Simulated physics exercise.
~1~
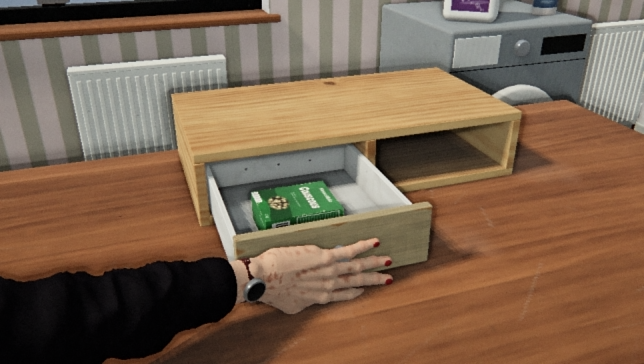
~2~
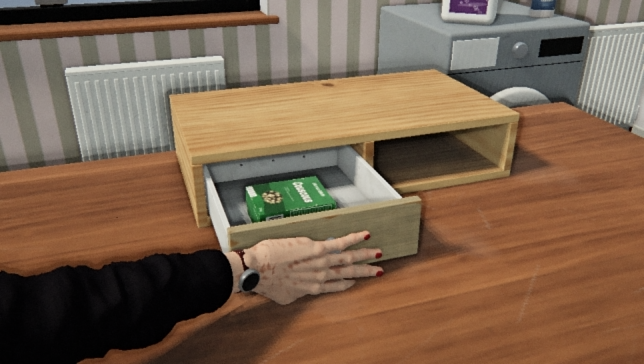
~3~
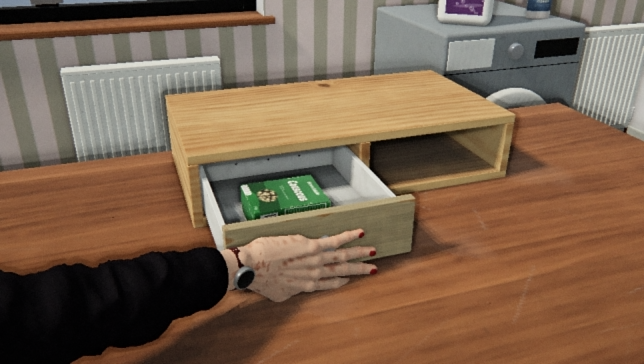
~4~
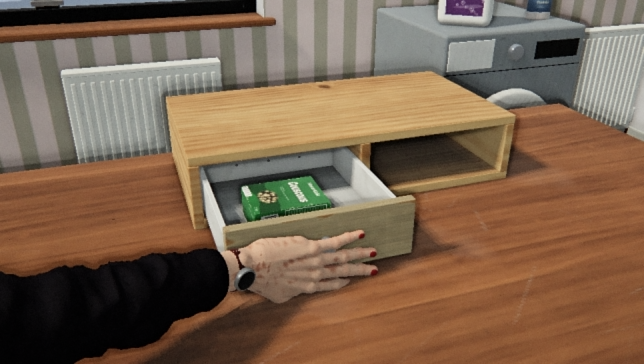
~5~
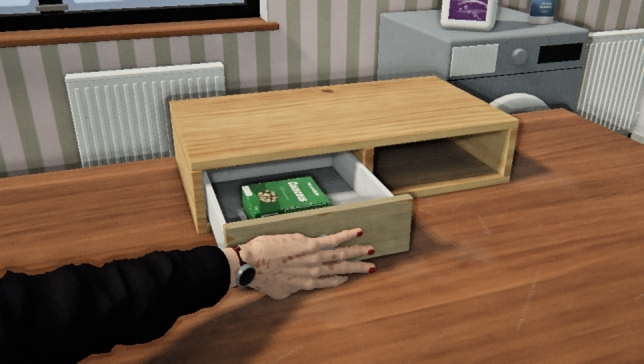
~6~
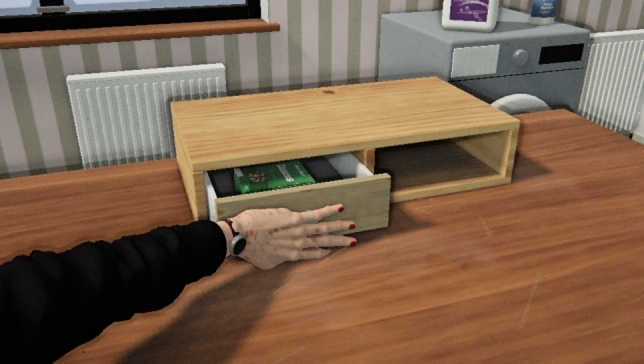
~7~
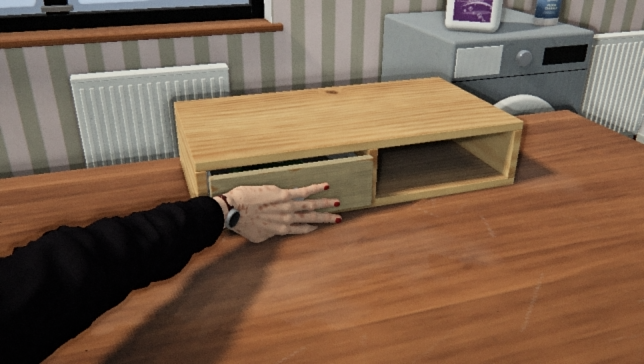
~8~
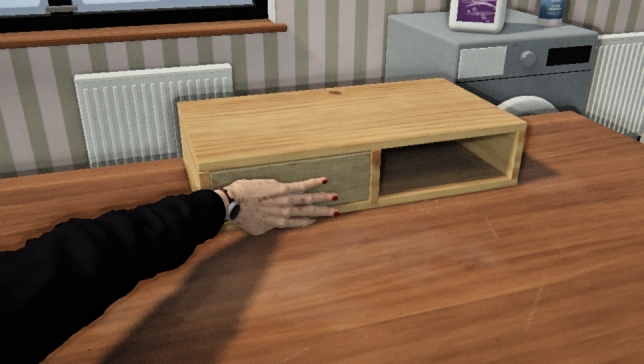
The footage shows a low wooden cabinet on a table with its left drawer open, a green packet lying inside. A hand in a black sleeve rests against the drawer front, then slowly pushes it in, hiding the packet, until the drawer sits flush.
